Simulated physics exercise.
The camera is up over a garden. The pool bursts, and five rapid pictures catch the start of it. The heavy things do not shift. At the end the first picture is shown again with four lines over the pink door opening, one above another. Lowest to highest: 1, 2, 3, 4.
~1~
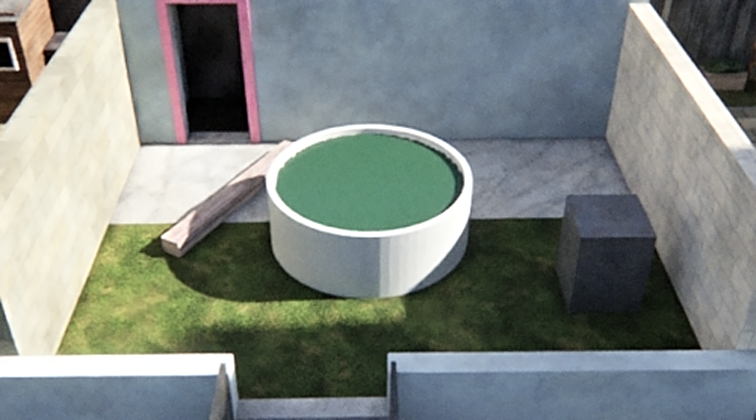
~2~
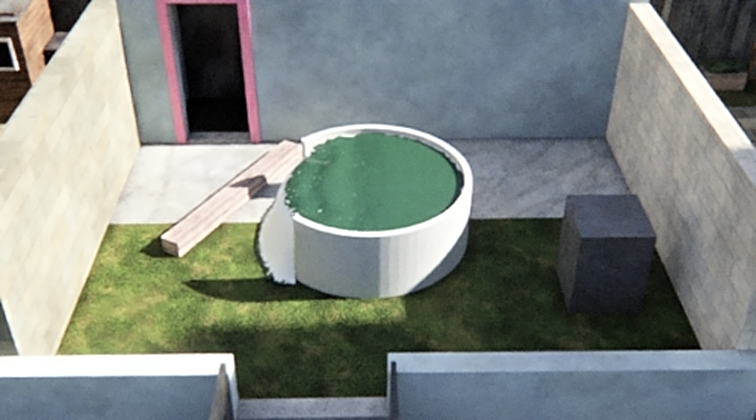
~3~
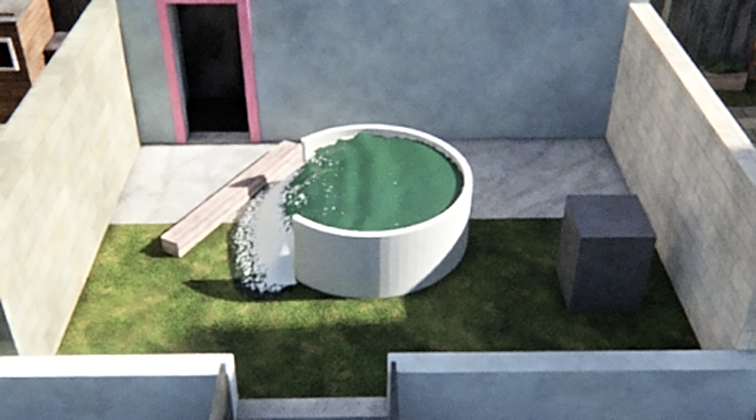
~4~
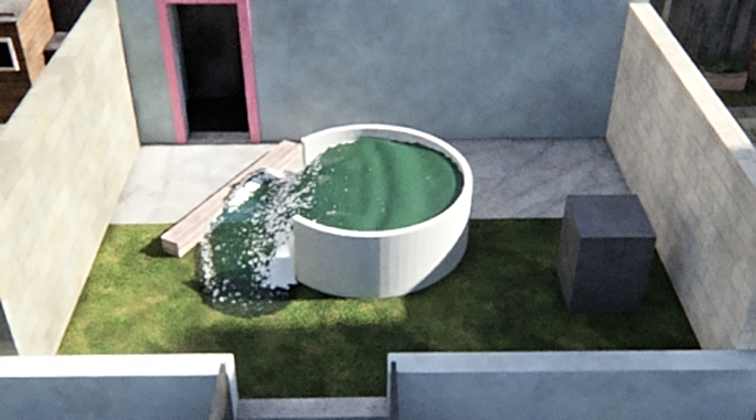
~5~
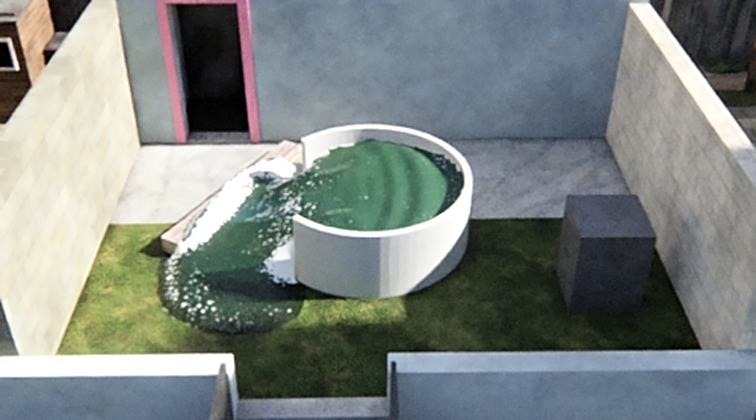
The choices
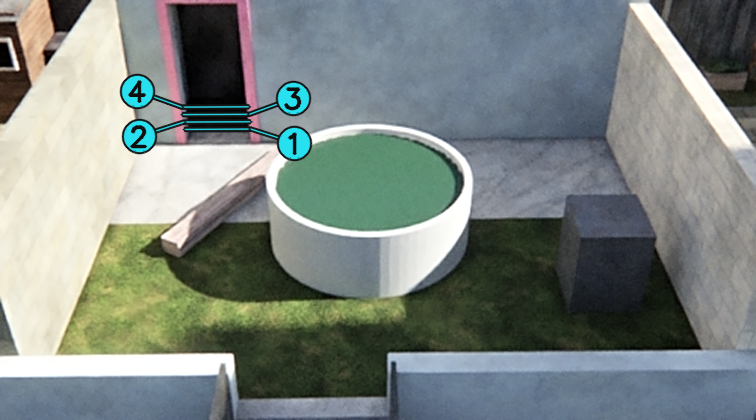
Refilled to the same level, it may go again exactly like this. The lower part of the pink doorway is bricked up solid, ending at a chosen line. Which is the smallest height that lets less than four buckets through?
1 is the one.
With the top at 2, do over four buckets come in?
No, not at all.
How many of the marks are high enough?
All of the four.
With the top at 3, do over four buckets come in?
No, not at all.
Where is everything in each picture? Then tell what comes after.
Water in the pool at rest, its middle at (369, 181); foot of the pink doorway at (219, 142); open gate at (310, 350).
Water covers 2 % of the ground and shows as far out as (287, 269).
Water covers 5 % of the ground and shows as far out as (269, 285).
Water covers 8 % of the ground and shows as far out as (250, 311).
Water covers 12 % of the ground and shows as far out as (218, 327).
On the marked copy, 1 at (217, 129); 2 at (217, 121); 3 at (216, 114); 4 at (215, 106); from the bottom up 1, 2, 3, 4.
Choosing 1, a splash gets over, under a bucket.
Choosing 2, nothing gets over.
Choosing 3, nothing gets over.
Choosing 4, nothing gets over.
